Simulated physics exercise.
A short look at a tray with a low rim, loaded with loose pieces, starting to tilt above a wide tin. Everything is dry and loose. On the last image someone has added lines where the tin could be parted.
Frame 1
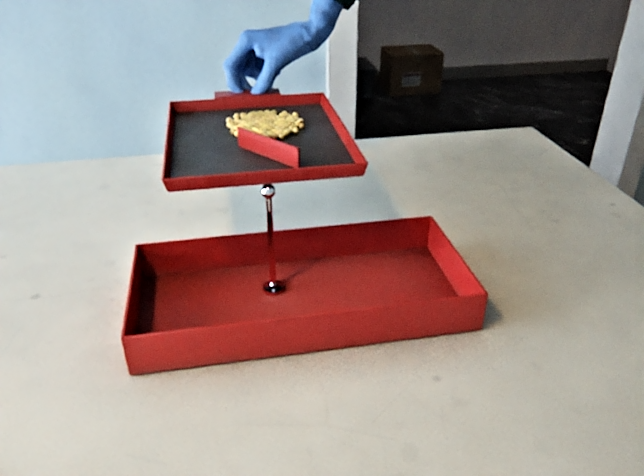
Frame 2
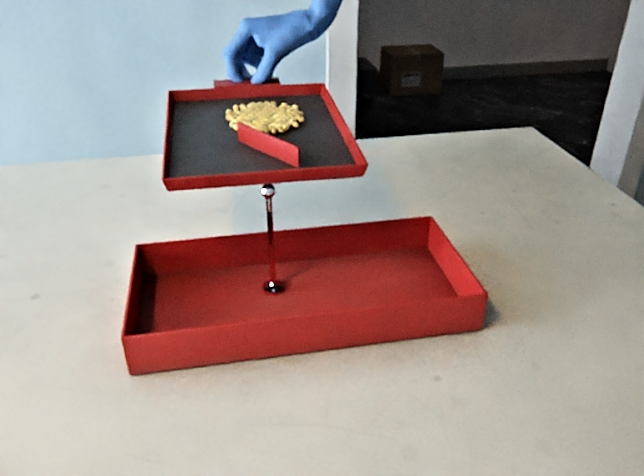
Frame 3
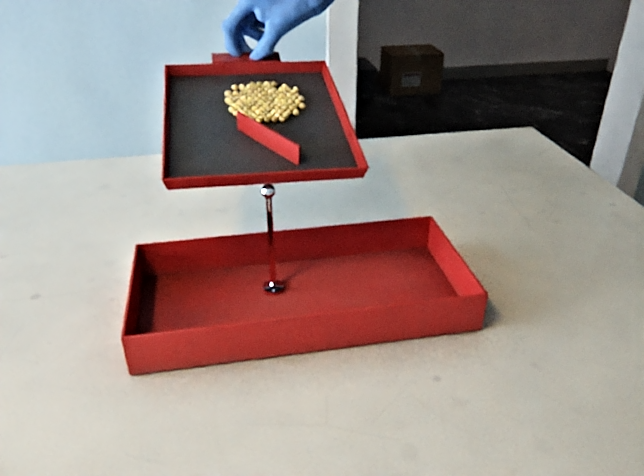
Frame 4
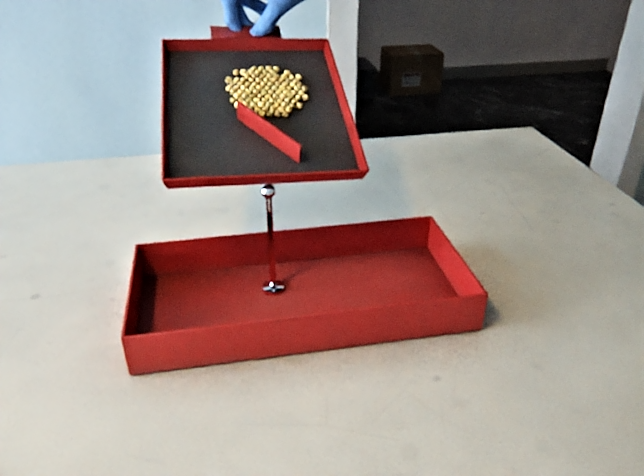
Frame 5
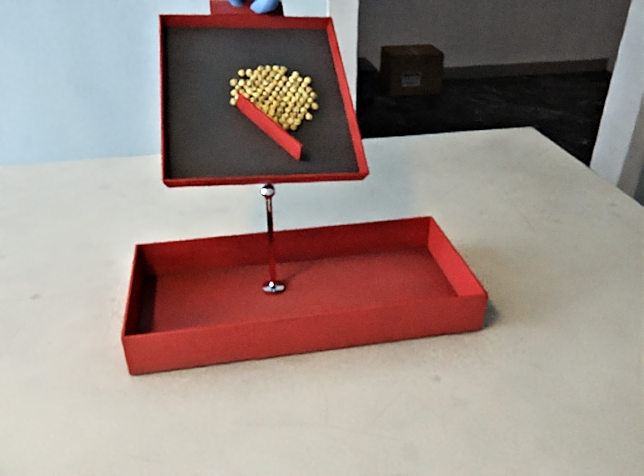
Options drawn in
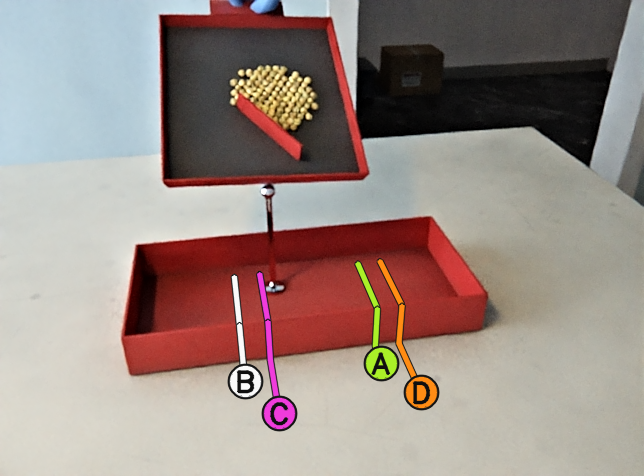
The clip shows a blue-gloved hand raising the back edge of a red-rimmed tray above a wide red tin, tilting it steadily toward the viewer, while the pile of soya beans shifts slightly right along a slanted red fin.
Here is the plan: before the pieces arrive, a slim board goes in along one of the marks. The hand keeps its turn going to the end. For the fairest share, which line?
Go for A.
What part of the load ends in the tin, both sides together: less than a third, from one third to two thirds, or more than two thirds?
About that: More than two thirds.
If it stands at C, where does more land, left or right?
More lands on the right.
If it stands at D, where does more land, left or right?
The left side.
On the marked copy, line A crosses the front rim at (376, 307); line B crosses the front rim at (239, 324); line C crosses the front rim at (267, 320); line D crosses the front rim at (401, 304).
With A, of what is caught, roughly half on the left of the divider, roughly half on the right.
With B, of what is caught, not one piece on the left of the divider, every piece on the right.
With C, of what is caught, just a few on the left of the divider, almost all on the right.
With D, of what is caught, almost all on the left of the divider, just a few on the right.
